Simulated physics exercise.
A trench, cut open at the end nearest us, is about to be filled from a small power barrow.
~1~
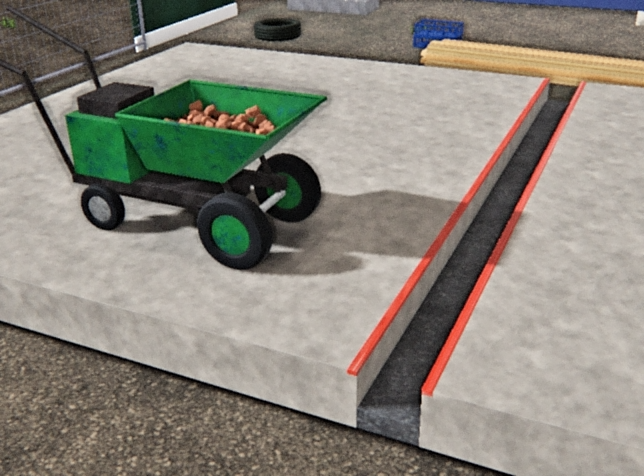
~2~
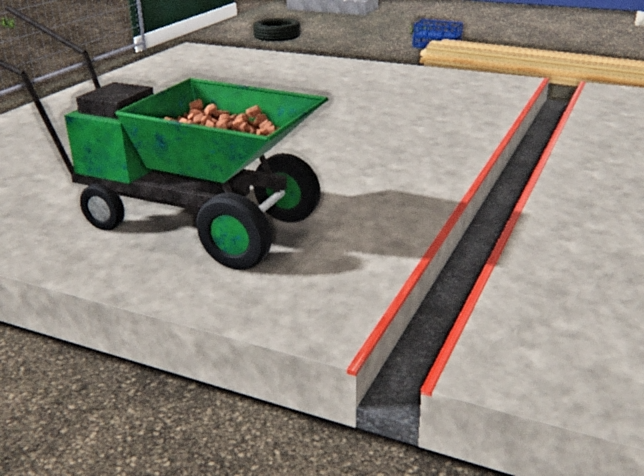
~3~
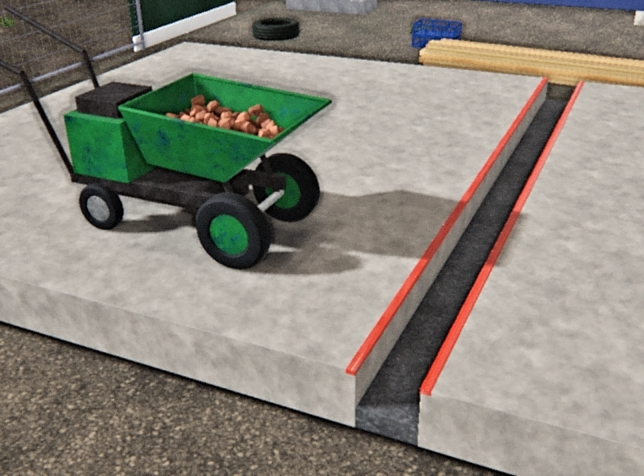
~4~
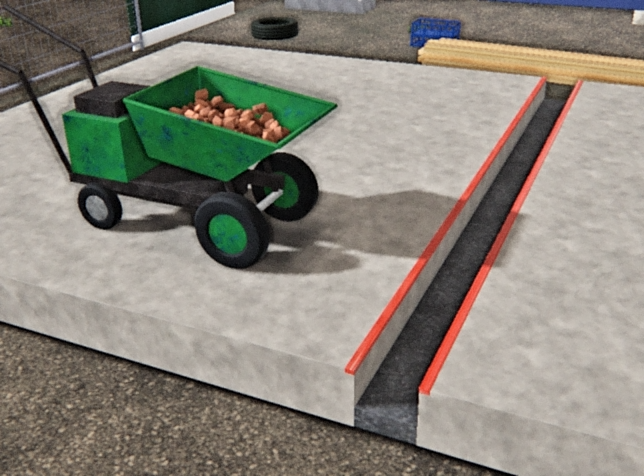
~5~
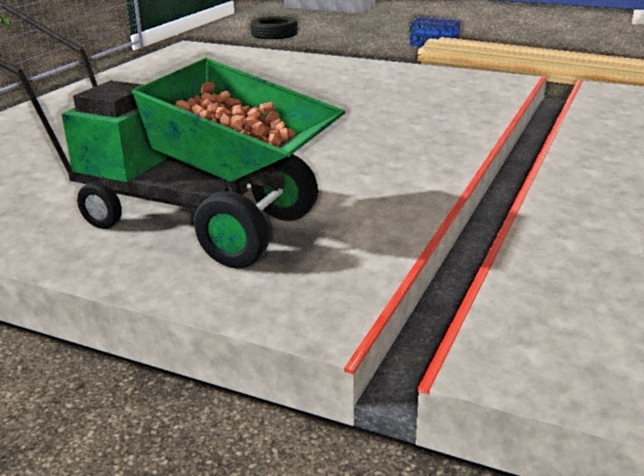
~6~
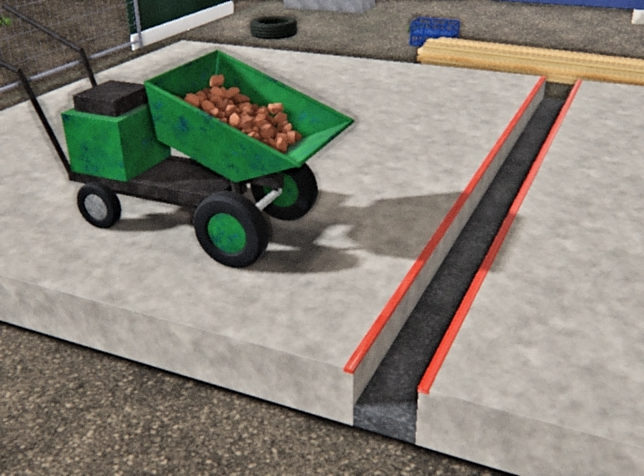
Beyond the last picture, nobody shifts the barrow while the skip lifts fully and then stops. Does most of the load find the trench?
Largely missed.
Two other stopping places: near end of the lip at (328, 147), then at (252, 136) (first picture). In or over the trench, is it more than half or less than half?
The bulk / a minority.
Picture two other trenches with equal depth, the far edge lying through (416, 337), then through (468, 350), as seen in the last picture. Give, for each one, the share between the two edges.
The first case gives around 30 percent, and the second around 40 percent.
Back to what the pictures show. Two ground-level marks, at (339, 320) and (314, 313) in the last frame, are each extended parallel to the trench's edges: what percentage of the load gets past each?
That's 60 in a hundred for the first and 70 in a hundred for the second.
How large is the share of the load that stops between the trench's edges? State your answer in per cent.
Result: Around 35 in a hundred.
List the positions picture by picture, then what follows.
Lip of the skip near (267, 138), level; top of the load near (198, 130), lumps of rubble; first edge of the trench near (379, 330); far edge near (450, 347), the trench under half as wide as the skip, and about half as deep as wide, in the first frame.
Lip of the skip near (268, 139), level; top of the load near (198, 130), in the second frame.
Lip of the skip near (272, 142), tipped barely; top of the load near (200, 127), in the third frame.
Lip of the skip near (279, 147), tipped a little; top of the load near (192, 117), in the fourth frame.
Lip of the skip near (288, 154), tipped a little; top of the load near (199, 112), in the fifth frame.
Lip of the skip near (298, 165), tipped clearly; top of the load near (196, 111); first edge of the trench near (376, 328); far edge near (446, 345), in the sixth frame.
Shortly afterwards, skip tipped steeply; the whole lot in the skip.
Next, skip tipped right over; near half in the skip; near half short of the trench; a little in or heaped over the trench.
Some moments later, skip tipped right over; near a third in the skip; near a third short of the trench; near a third in or heaped over the trench.
In the end, skip tipped right over; near a third in the skip; near a third short of the trench; near a third in or heaped over the trench; none at all beyond it.
